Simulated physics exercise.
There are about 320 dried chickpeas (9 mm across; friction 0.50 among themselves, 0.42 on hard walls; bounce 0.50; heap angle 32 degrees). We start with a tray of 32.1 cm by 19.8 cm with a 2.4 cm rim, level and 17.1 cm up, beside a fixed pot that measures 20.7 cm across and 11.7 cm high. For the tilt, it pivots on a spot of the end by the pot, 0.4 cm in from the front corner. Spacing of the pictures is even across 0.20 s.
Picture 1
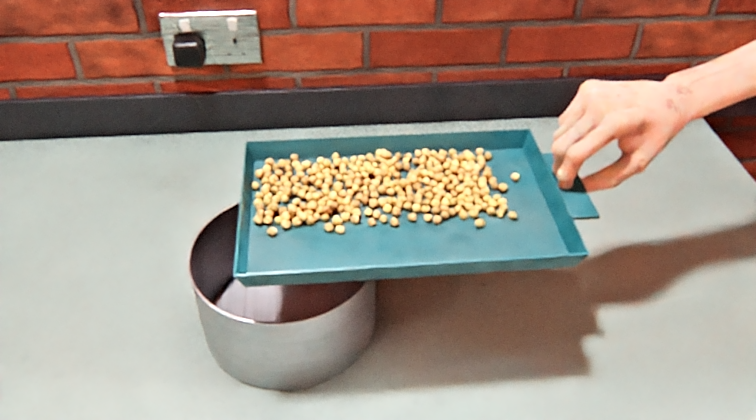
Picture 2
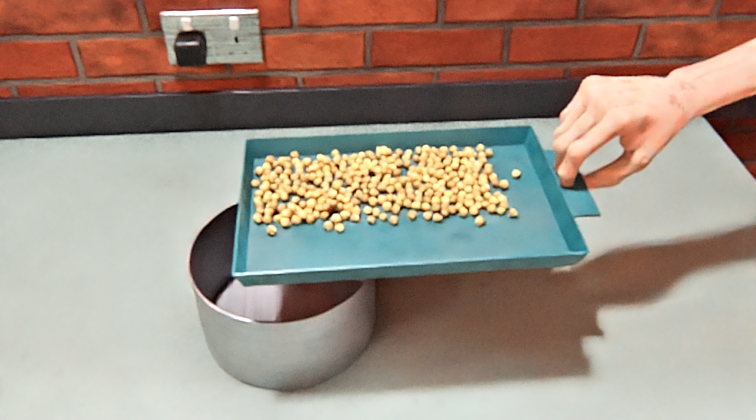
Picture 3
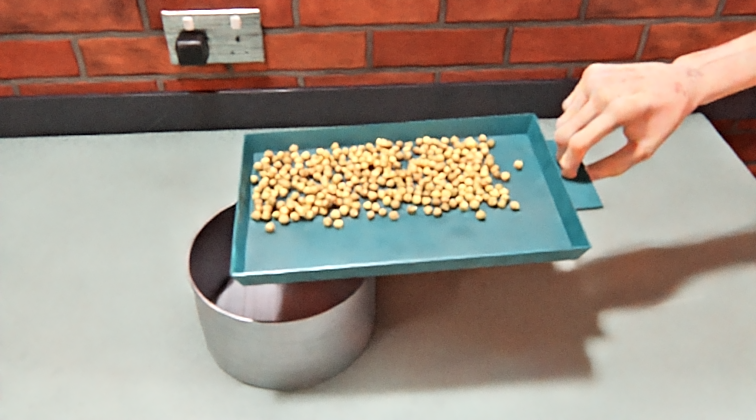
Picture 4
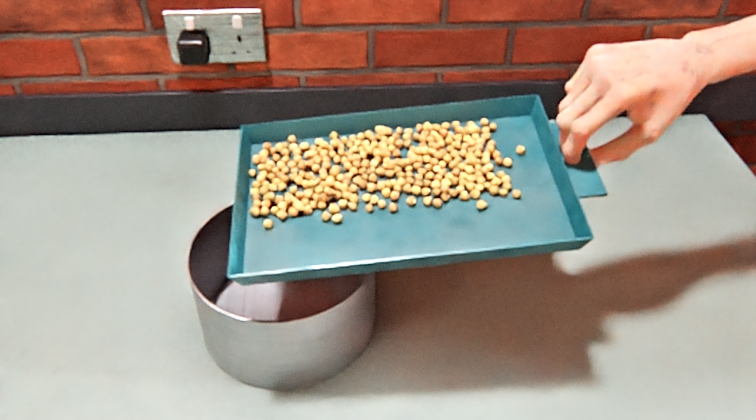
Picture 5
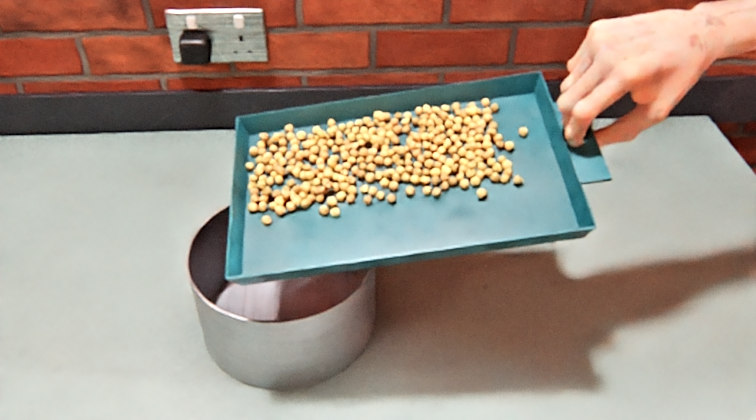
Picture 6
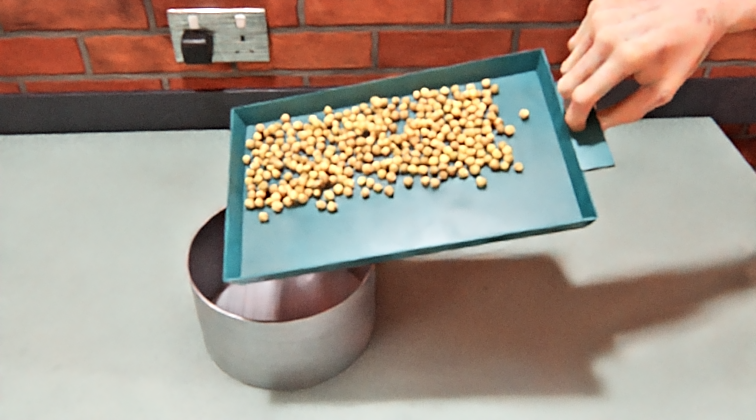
A hand at the right slowly raises its end of a teal tray, slanting it down toward the left, while the small tan chickpeas stay spread across it and the camera holds still. The tray sits above a round grey metal pot at the left, its left end over the pot's opening. The setting is a pale grey countertop before a red brick wall with a socket and black plug, seen from slightly above.
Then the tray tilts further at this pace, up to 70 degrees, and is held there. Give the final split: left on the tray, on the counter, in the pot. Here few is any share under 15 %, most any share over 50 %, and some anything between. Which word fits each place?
Tray: Some; counter: Most; pot: Few.
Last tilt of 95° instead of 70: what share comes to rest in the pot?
0 %.
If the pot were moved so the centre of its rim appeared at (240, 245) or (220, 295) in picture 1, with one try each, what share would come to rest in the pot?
Estimates: 0 in a hundred and 40 in a hundred.
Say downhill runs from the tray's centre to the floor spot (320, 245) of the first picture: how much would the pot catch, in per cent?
Roughly 0 % of the pieces.
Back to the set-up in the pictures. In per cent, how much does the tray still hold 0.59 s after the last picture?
It comes to near 35 per cent.
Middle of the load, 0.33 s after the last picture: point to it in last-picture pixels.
Load centre: About (278, 205) px.
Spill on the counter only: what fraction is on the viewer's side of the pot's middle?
Share: Roughly 100 %.
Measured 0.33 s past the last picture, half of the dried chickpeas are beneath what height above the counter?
About 26 centimetres.
Then, 0.20 s after the last picture, tilt 46 degrees; the tray holds 100 %, the pot 0 %.
Then, 0.33 s after the last picture, tilt 64 degrees; the tray holds 100 %, the pot 0 %.
Then, 0.59 s after the last picture, tilt 70 degrees; the tray holds 35 %, the pot 0 %.
In the end, tray 20 %, counter 80 %, pot 0 %.
